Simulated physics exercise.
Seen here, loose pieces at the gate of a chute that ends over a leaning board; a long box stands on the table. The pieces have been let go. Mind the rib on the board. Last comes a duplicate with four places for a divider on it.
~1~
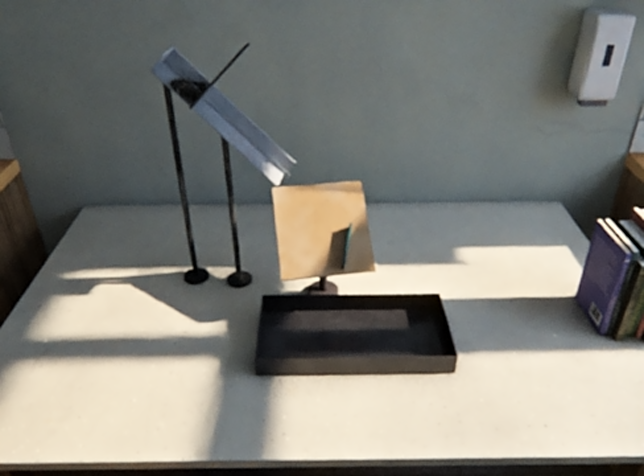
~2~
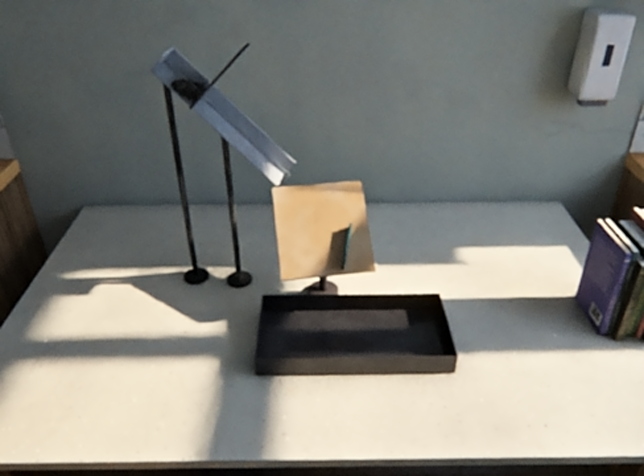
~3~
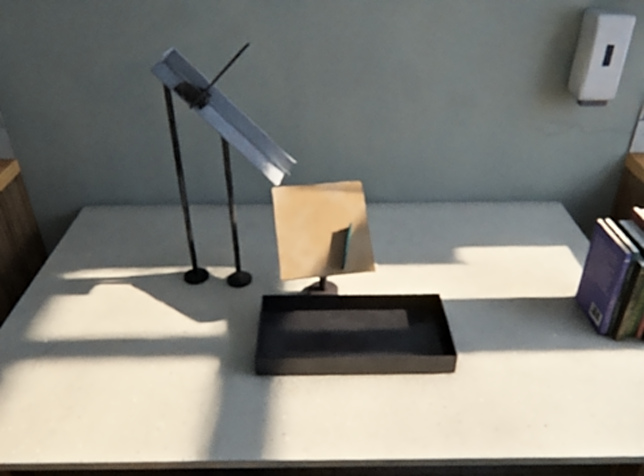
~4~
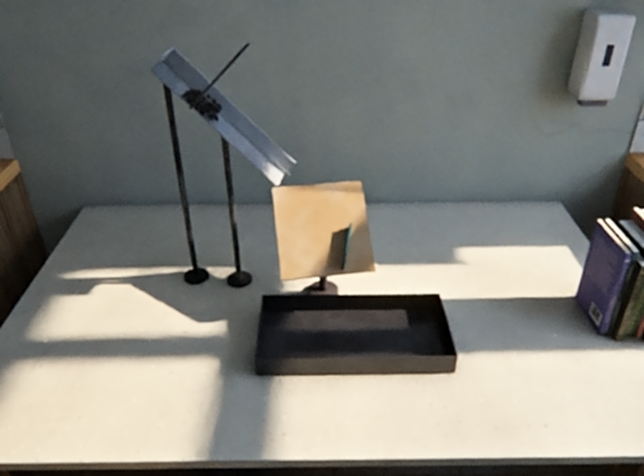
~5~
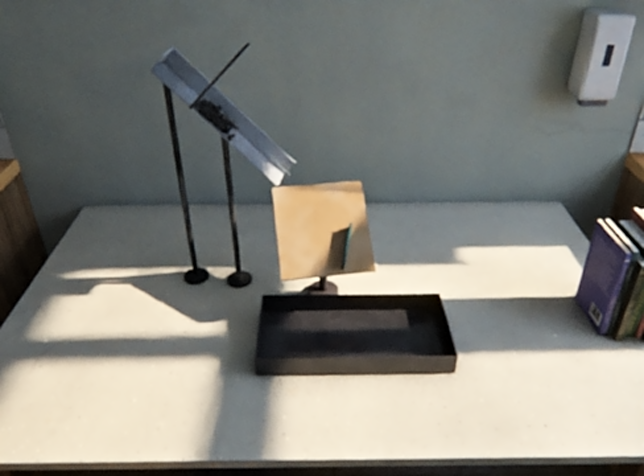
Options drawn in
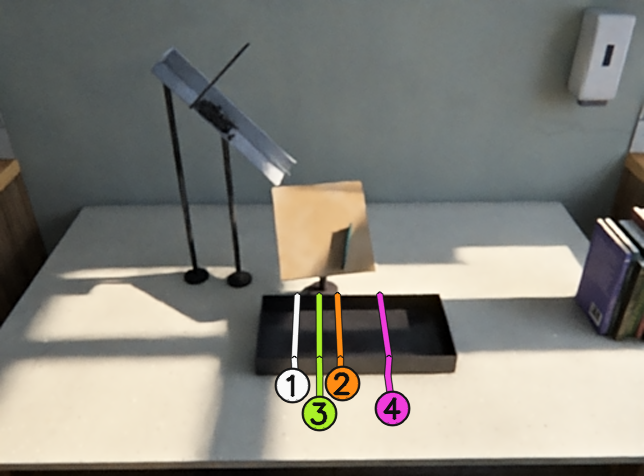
On a sunlit table, a small dark clump slides slightly down a sloping metal chute.
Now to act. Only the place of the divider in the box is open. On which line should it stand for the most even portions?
Line 2.
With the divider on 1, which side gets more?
More lands on the right.
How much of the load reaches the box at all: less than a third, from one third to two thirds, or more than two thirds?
It is more than two thirds.
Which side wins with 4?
Left.
On the marked copy, line 1 crosses the front rim at (294, 358); line 2 crosses the front rim at (340, 357); line 3 crosses the front rim at (319, 358); line 4 crosses the front rim at (388, 357).
For line 1, of what is caught, a stray few on the left of the divider, nearly all on the right.
For line 2, of what is caught, about two thirds on the left of the divider, about a third on the right.
For line 3, of what is caught, a small part on the left of the divider, nearly all on the right.
For line 4, of what is caught, nearly all on the left of the divider, a stray few on the right.
